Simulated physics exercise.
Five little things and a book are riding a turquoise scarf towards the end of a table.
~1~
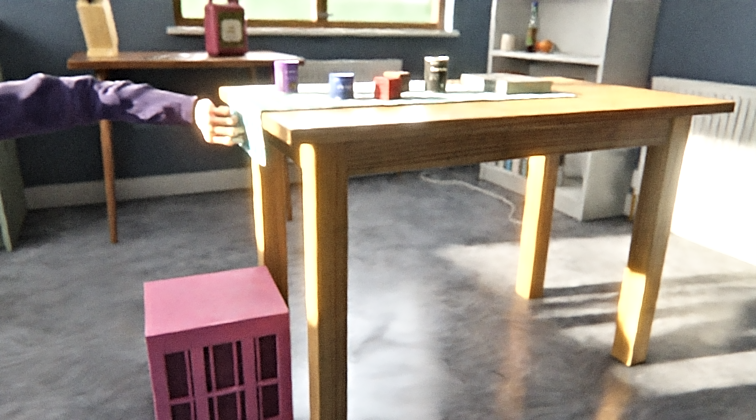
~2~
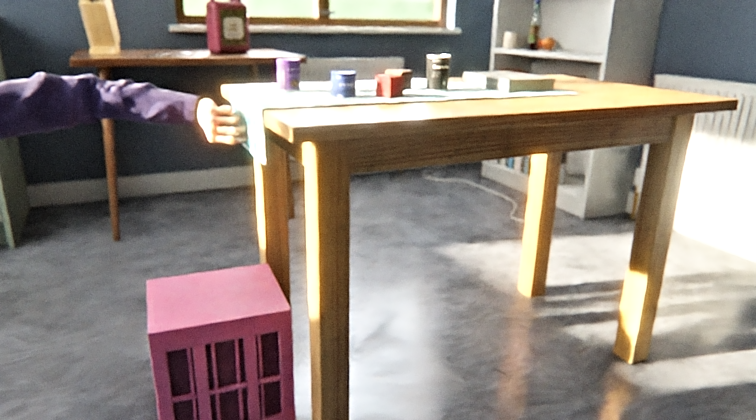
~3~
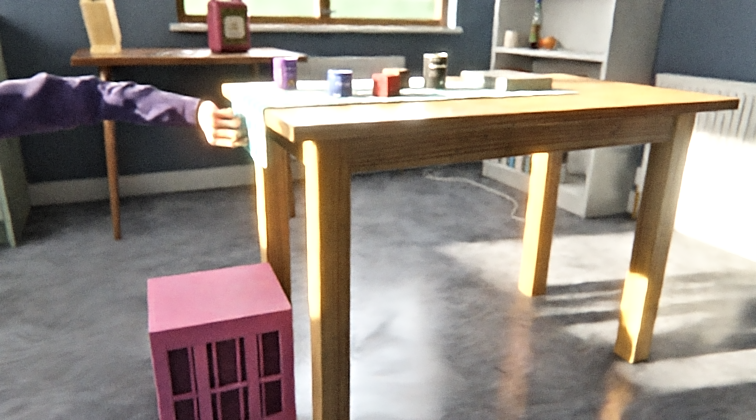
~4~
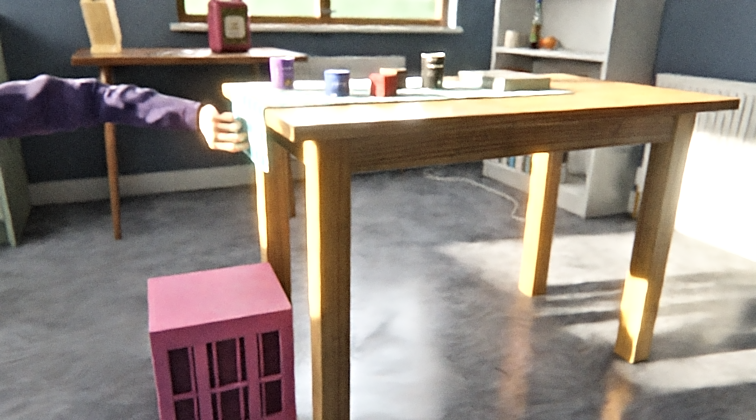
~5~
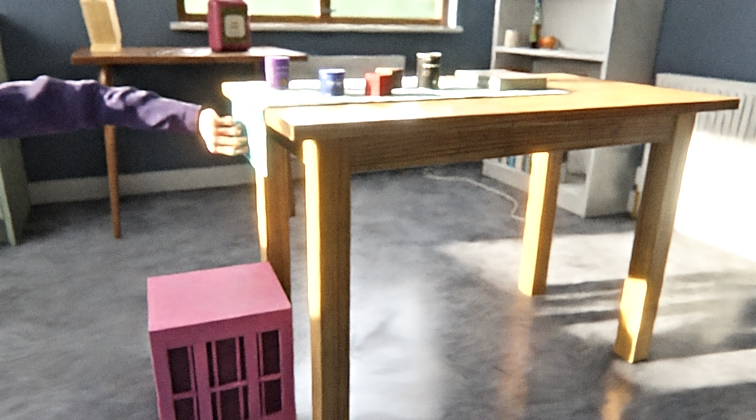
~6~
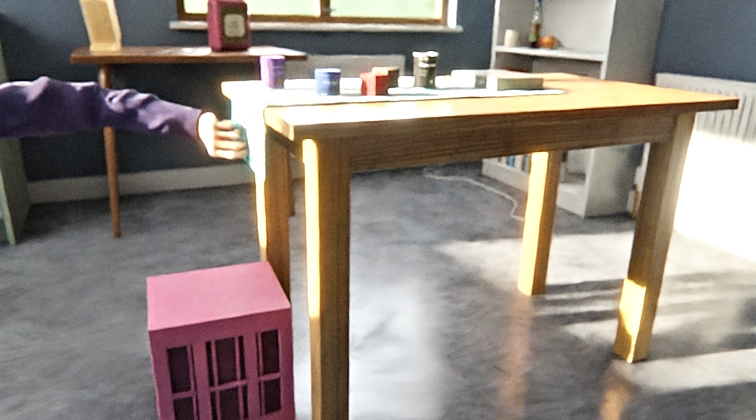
At a wooden table, a hand at the left draws a cloth carrying small items slowly leftward.
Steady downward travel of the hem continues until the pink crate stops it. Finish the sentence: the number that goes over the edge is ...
The number that goes over the edge is three.
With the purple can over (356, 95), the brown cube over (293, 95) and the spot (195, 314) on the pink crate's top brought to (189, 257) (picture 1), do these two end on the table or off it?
As for the purple can, it stays in place; as for the brown cube, it leaves the top.
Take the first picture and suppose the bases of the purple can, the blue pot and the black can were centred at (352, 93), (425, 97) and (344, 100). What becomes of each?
Purple can - leaves the top, blue pot - stays aboard, black can - leaves the top.
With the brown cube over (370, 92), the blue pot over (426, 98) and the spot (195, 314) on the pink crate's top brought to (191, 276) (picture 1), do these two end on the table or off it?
Result - the brown cube stays put, and the blue pot stays put.
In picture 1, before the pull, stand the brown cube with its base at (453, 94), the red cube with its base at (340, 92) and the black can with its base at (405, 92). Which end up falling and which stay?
Watch the brown cube hang on, the red cube go down and the black can hang on.
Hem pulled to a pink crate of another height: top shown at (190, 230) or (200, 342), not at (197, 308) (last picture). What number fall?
That would make 1 and 4.
A little later, hem near (250, 247); purple can and blue pot gone.
Next, hem on the crate; purple can, blue pot and red cube gone.
When it is over, hem on the crate; purple can, blue pot and red cube gone. It carries off three.
